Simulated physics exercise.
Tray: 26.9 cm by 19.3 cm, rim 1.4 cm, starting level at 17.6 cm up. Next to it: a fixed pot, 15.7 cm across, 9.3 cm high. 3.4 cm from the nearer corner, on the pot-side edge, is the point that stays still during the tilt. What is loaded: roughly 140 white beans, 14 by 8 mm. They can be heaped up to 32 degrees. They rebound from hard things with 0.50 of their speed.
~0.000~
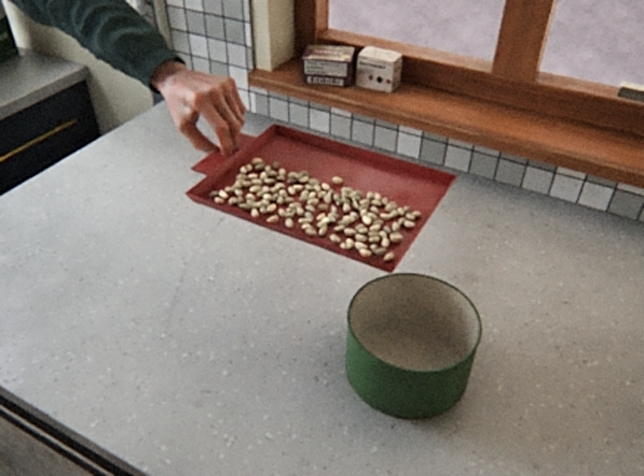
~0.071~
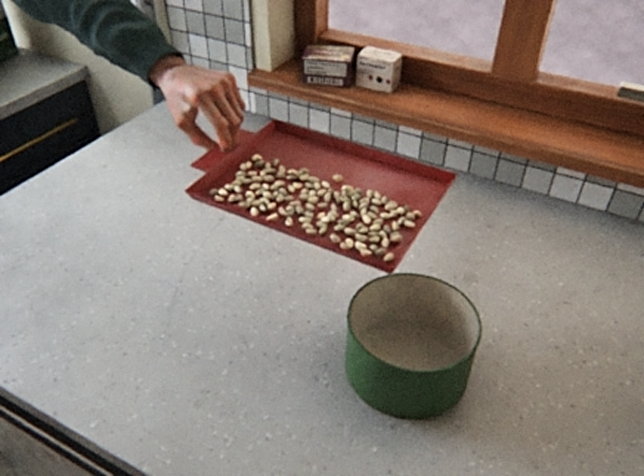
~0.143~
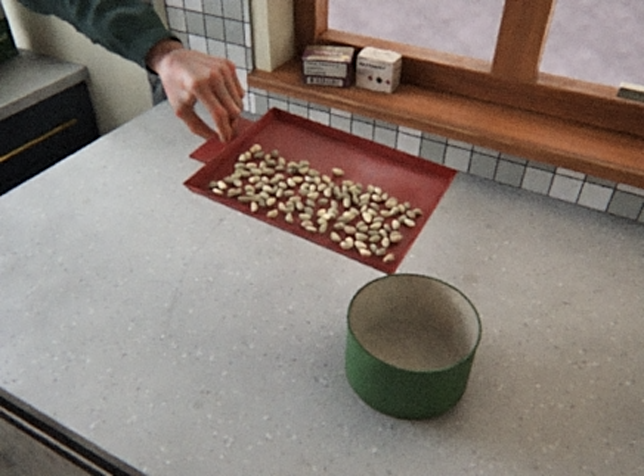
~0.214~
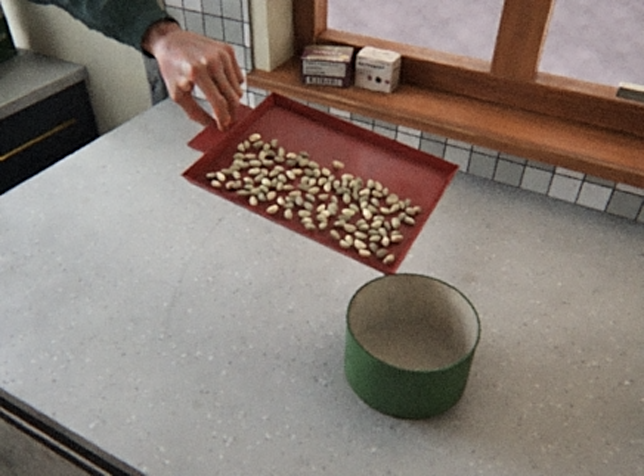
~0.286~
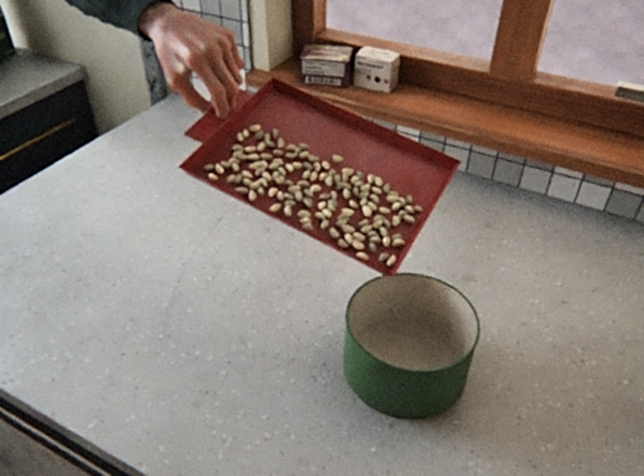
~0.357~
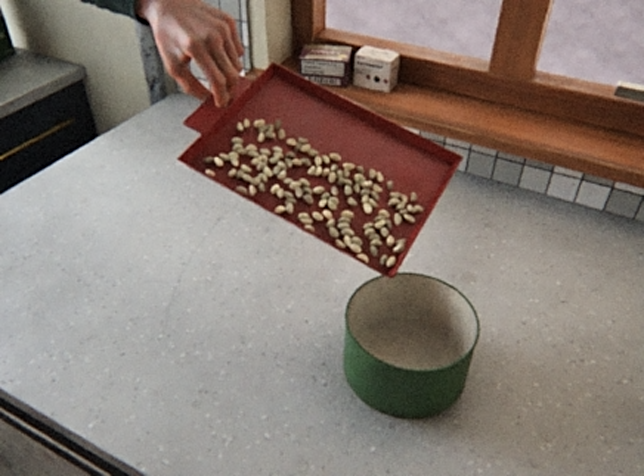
A hand lifts one end of a red tray of pale beans, tilting it beside a green pot.
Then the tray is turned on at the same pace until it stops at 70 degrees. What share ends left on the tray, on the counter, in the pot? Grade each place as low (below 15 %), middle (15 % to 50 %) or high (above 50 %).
Tray - low; counter - low; pot - high.
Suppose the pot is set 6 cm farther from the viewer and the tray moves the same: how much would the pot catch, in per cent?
I'd put it at around 5 per cent.
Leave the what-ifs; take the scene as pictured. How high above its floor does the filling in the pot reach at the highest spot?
It reaches roughly 2.5 cm.
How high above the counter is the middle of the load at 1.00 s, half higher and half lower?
Roughly 20 centimetres, give or take.
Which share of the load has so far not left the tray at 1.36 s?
About 10% of the load.
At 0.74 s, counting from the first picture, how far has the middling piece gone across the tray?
By then it sits near 5 cm from where it began.
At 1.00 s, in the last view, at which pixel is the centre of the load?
At that moment the load's centre is around (375, 260).
After 0.74 s, tilt 44 degrees; the tray holds 100 %, the pot 0 %.
After 1.00 s, tilt 60 degrees; the tray holds 70 %, the pot 10 %.
After 1.36 s, tilt 70 degrees; the tray holds 10 %, the pot 80 %.
In the end, at 2.5 s, tray 0 %, counter 10 %, pot 90 %.
